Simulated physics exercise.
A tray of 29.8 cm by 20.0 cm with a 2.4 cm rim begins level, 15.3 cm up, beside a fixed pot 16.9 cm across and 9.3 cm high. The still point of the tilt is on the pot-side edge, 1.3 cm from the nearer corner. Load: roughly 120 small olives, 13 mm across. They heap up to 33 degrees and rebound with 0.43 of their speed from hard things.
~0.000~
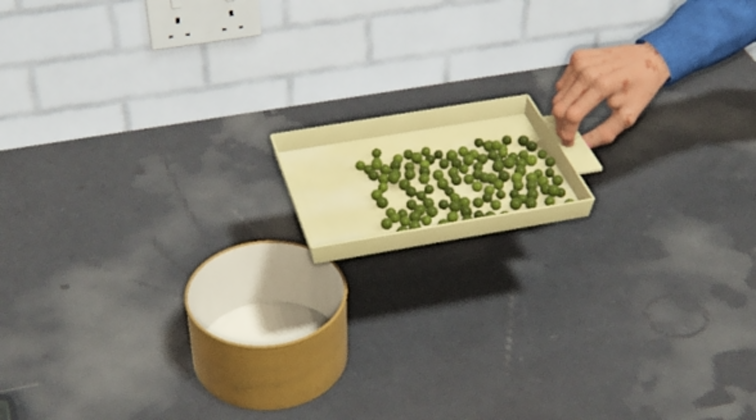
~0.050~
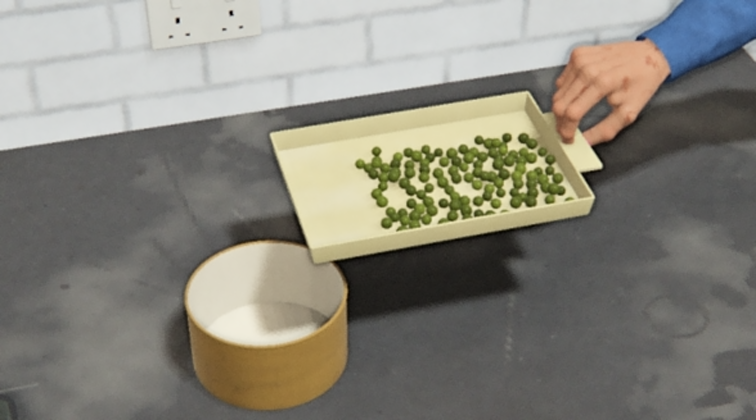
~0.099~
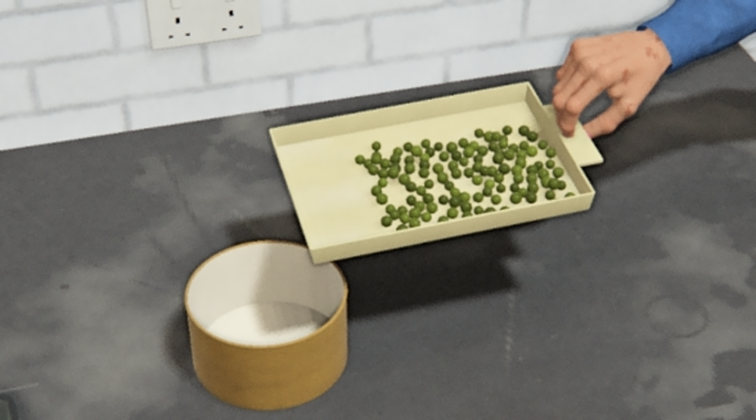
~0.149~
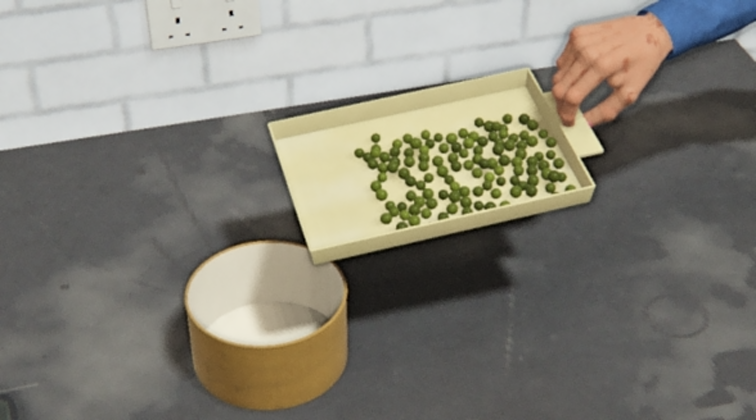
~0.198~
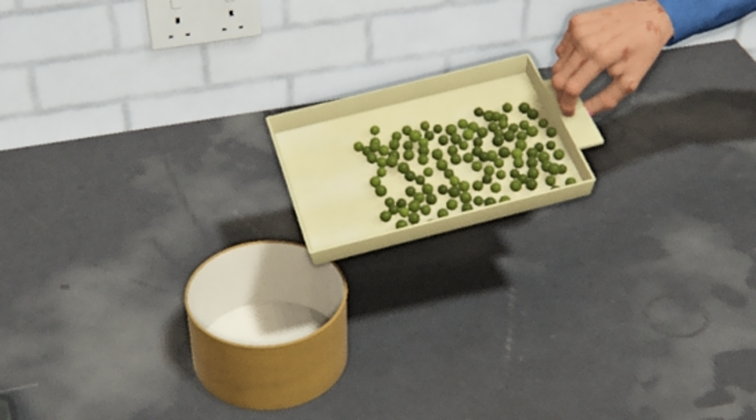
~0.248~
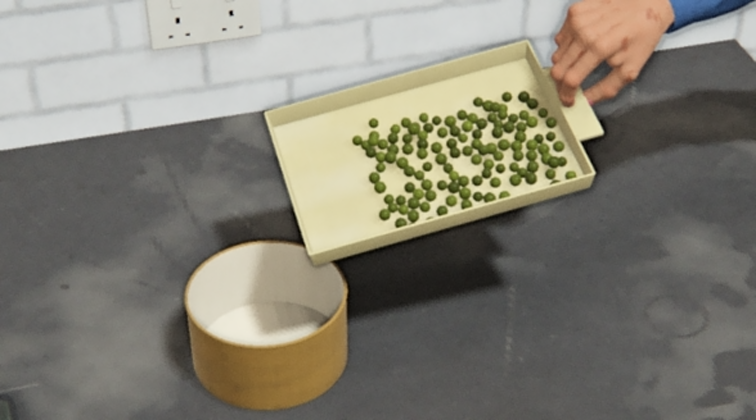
A hand in a blue sleeve held a cream tray of small green olives beside a round pot and steadily raised its far side, while the olives stayed clustered in nearly the same place.
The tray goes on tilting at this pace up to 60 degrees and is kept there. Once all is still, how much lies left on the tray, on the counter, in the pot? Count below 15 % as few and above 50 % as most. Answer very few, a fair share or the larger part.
Tray the larger part, counter very few, pot very few.
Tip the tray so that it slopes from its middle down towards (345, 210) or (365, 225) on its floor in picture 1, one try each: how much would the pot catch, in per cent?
About 15 and 10 per cent.
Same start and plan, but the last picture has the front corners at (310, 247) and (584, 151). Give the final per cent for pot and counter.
Pot 5, counter 5.
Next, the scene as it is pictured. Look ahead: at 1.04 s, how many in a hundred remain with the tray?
Roughly 100 per cent.
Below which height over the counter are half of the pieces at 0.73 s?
Roughly 24 cm.
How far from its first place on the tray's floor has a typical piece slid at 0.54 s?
Some 5 cm.
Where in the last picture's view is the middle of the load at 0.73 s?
Near (410, 181).
Then, at 0.54 s, tilt 37 degrees; the tray holds 100 %, the pot 0 %.
After 0.73 s, tilt 52 degrees; the tray holds 100 %, the pot 0 %.
Then, at 1.04 s, tilt 60 degrees; the tray holds 100 %, the pot 0 %.
In the end, at 1.9 s, tray 100 %, counter 0 %, pot 0 %.
